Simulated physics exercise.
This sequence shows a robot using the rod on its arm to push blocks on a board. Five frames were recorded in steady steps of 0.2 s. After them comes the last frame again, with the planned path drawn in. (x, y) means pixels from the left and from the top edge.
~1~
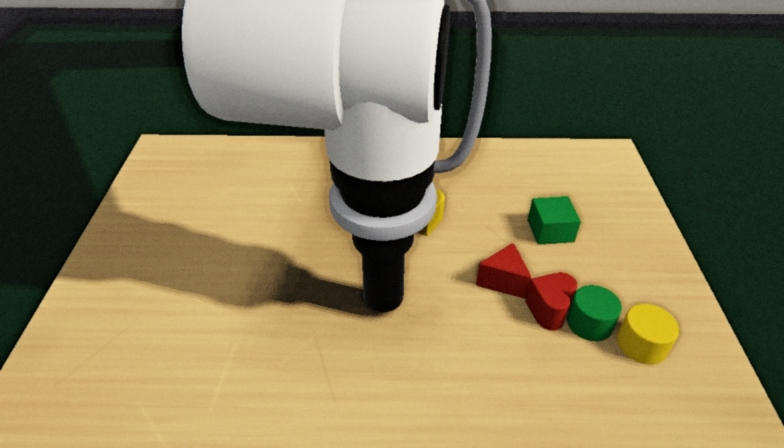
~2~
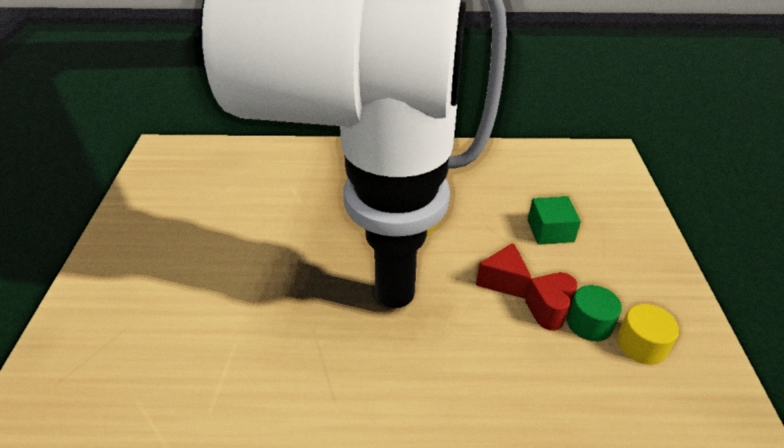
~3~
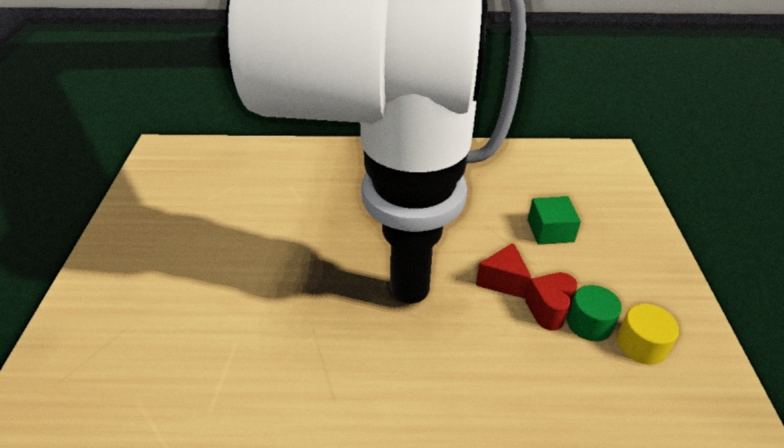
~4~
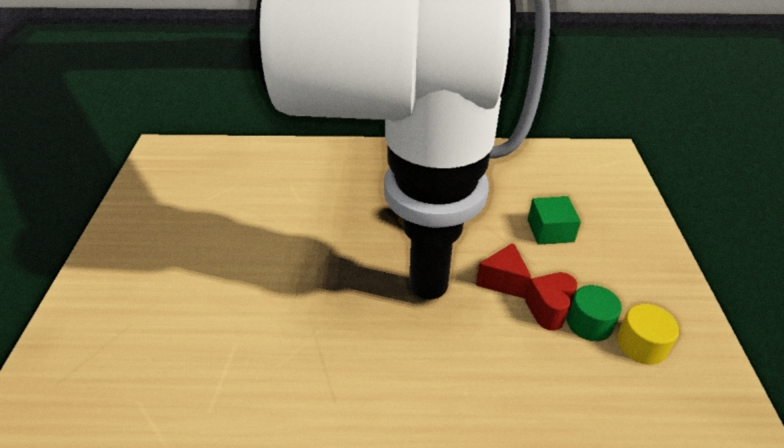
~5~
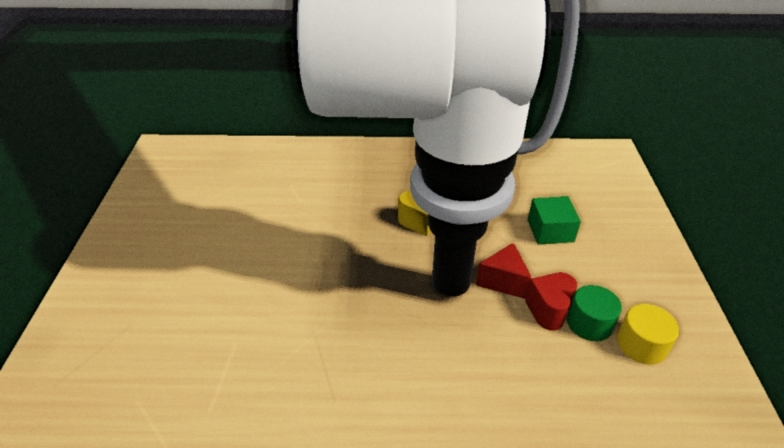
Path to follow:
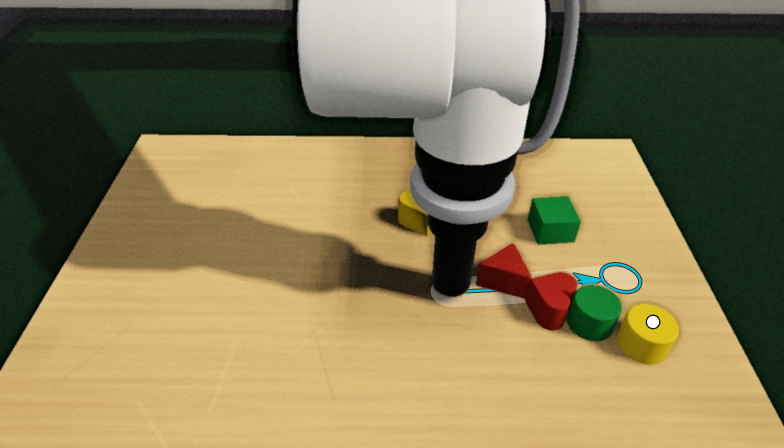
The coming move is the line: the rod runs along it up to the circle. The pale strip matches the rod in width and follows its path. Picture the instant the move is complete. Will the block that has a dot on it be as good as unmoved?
I expect not.
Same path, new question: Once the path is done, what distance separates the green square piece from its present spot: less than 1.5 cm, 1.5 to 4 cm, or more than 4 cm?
Ends under 1.5 cm away.
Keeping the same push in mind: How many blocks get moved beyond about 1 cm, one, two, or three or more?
Answer: Three or more.
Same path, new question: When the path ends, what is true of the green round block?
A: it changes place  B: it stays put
A - it changes place.
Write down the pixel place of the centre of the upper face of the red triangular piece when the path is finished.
Around (597, 231).
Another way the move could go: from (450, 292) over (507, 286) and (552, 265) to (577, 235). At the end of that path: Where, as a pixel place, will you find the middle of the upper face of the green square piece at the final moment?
My best guess is (556, 192).
The drawn path runs straight from (450, 292) to (621, 278); the dot is on the yellow round block.
The first path, step by step. One third of the way, rod (511, 281); red triangular piece (553, 251), turned 20° anticlockwise.
Two thirds of the way, rod (568, 275); red triangular piece (585, 235), turned 75° anticlockwise; red heart (605, 291), turned 35° clockwise; green round block (634, 320); yellow round block (686, 341).
At the end, rod (624, 270); red triangular piece (597, 231), turned 140° anticlockwise; red heart (624, 289), turned 85° clockwise; green square piece not moved; green round block (637, 325); yellow round block (690, 345).
